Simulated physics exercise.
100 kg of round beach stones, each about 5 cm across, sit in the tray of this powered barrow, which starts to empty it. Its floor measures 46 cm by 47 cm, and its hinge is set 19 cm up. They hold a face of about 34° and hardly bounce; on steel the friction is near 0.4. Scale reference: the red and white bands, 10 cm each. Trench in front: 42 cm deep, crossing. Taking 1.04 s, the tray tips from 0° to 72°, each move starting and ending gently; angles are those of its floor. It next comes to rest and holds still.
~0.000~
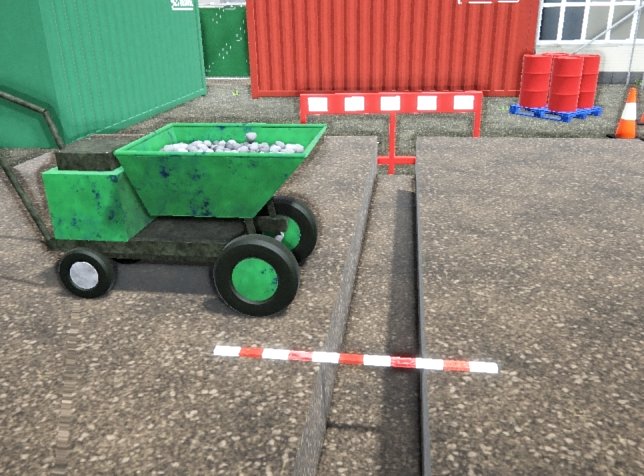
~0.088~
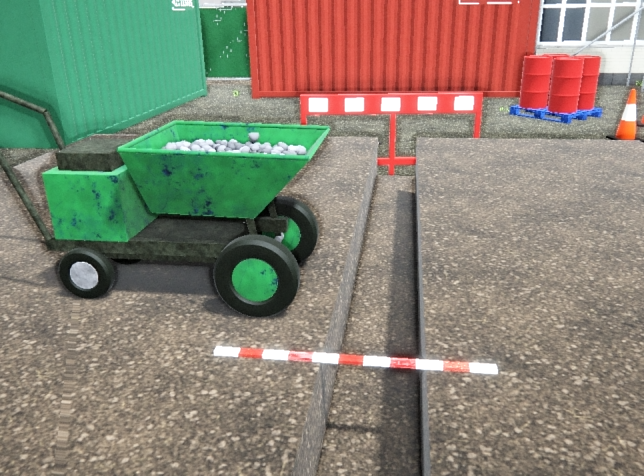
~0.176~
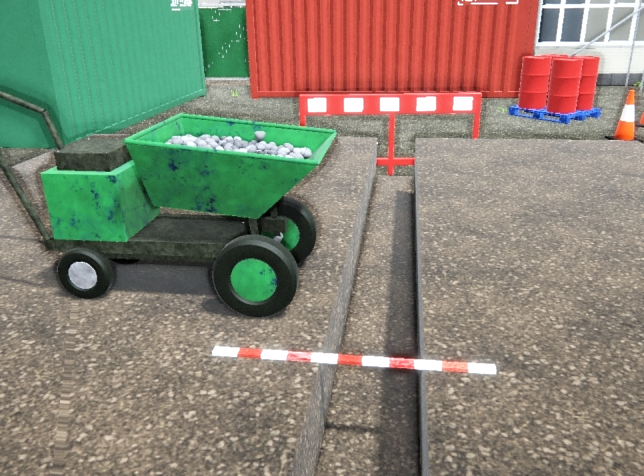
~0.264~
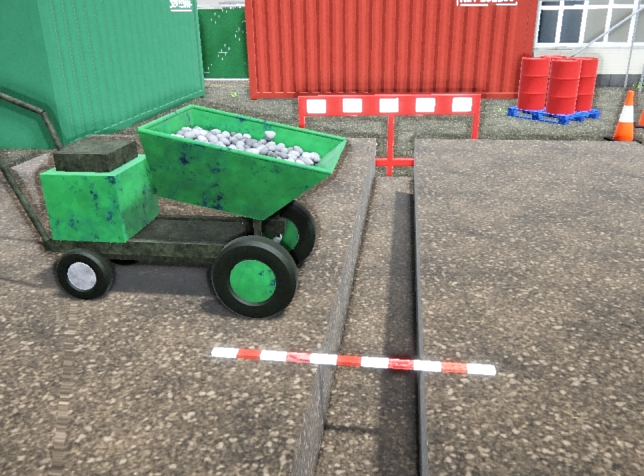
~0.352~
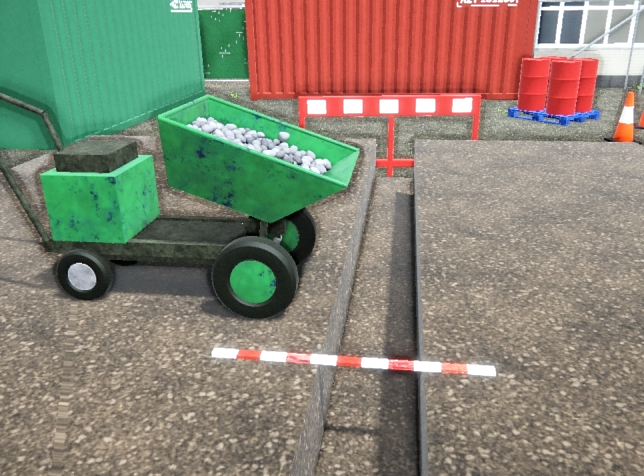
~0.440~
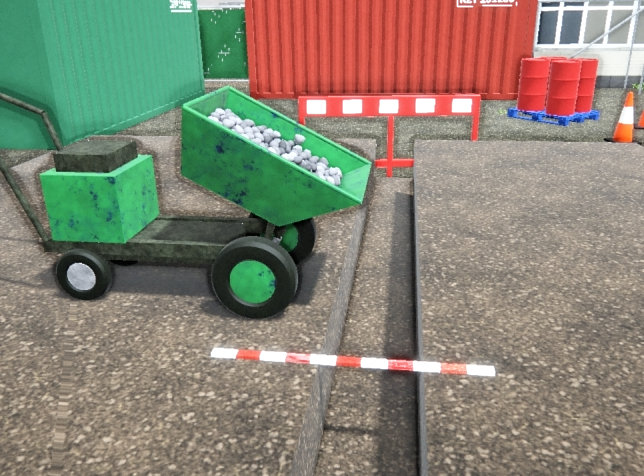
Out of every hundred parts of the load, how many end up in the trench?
Close to 38 in a hundred.
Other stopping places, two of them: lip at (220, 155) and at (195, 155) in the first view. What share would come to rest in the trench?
Result: Close to 100 then close to 80 per cent.
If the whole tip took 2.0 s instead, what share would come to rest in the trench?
In that case some 45 per cent.
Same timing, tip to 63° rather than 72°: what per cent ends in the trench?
It would come to about 40 percent.
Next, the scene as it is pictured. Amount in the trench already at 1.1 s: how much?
Around 15 per cent of it.
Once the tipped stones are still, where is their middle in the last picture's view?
About (449, 293).
After 0.8 s the floor is at 61°; 100 % in the tray; the foremost stones are at (394, 247).
After 1.1 s the floor is at 72°; 47 % in the tray, 15 % in the trench, 39 % past the trench; the foremost stones are at (505, 298).
After 1.5 s the floor is at 72°; 9 % in the tray, 29 % in the trench, 62 % past the trench; the foremost stones are at (627, 309).
After 3.4 s the floor is at 72°; 0 % in the tray, 38 % in the trench, 62 % past the trench; the foremost stones are past the picture's edge.
